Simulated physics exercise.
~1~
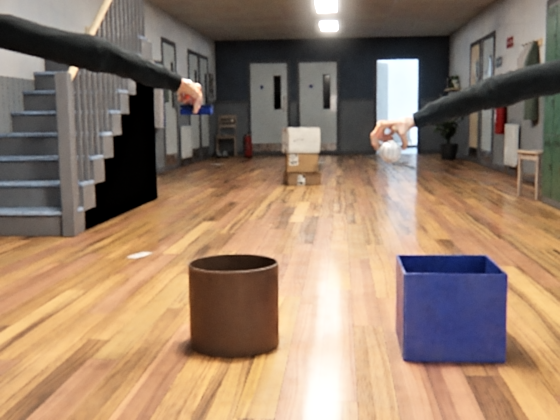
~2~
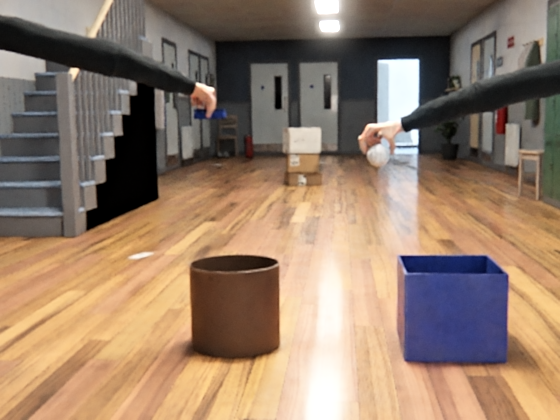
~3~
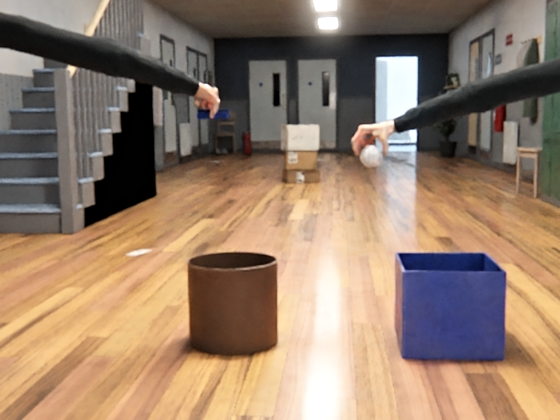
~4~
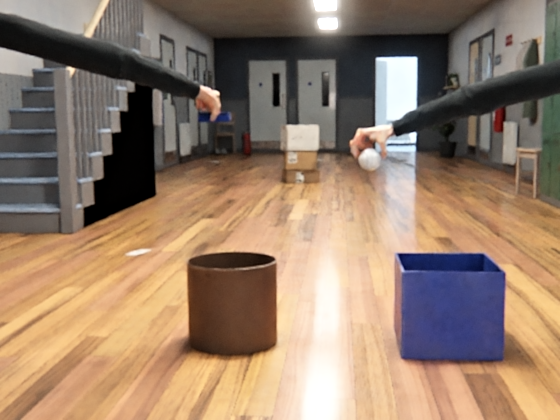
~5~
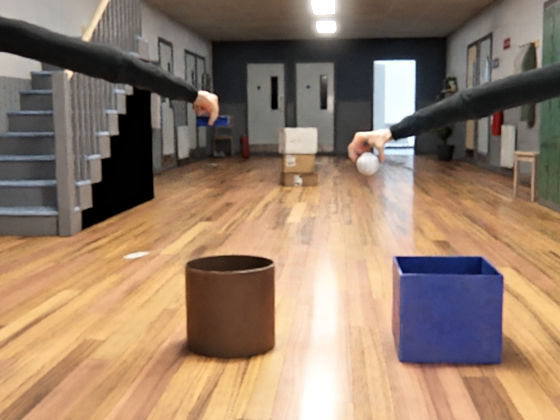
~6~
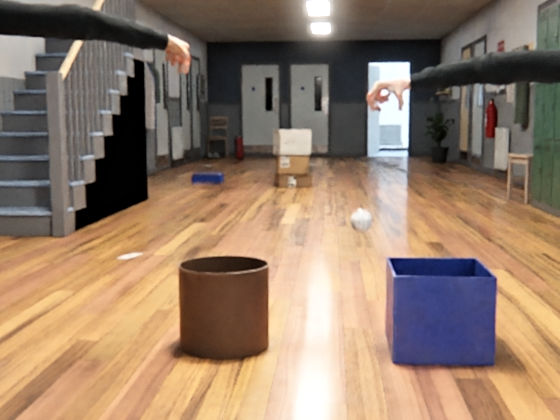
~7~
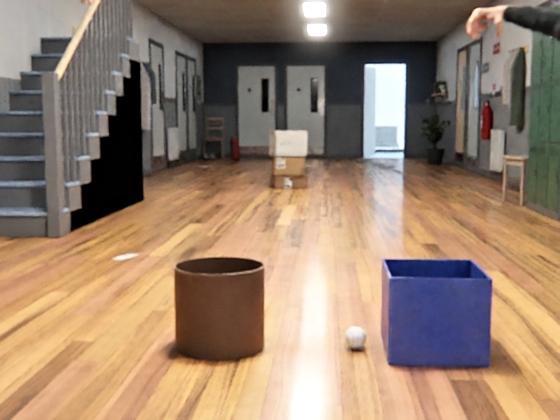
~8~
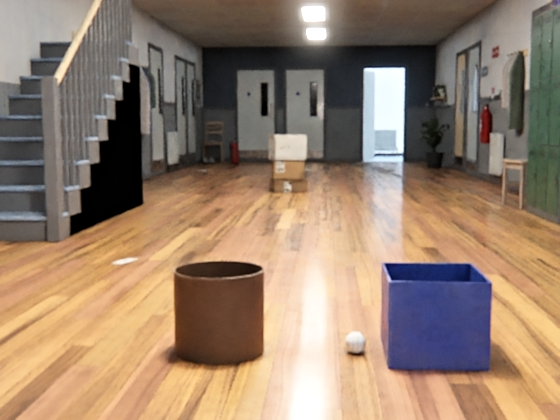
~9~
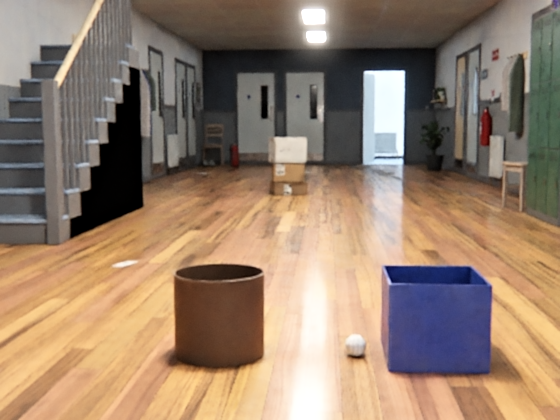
A white ball drops between the containers while a blue object falls, ending out of sight.
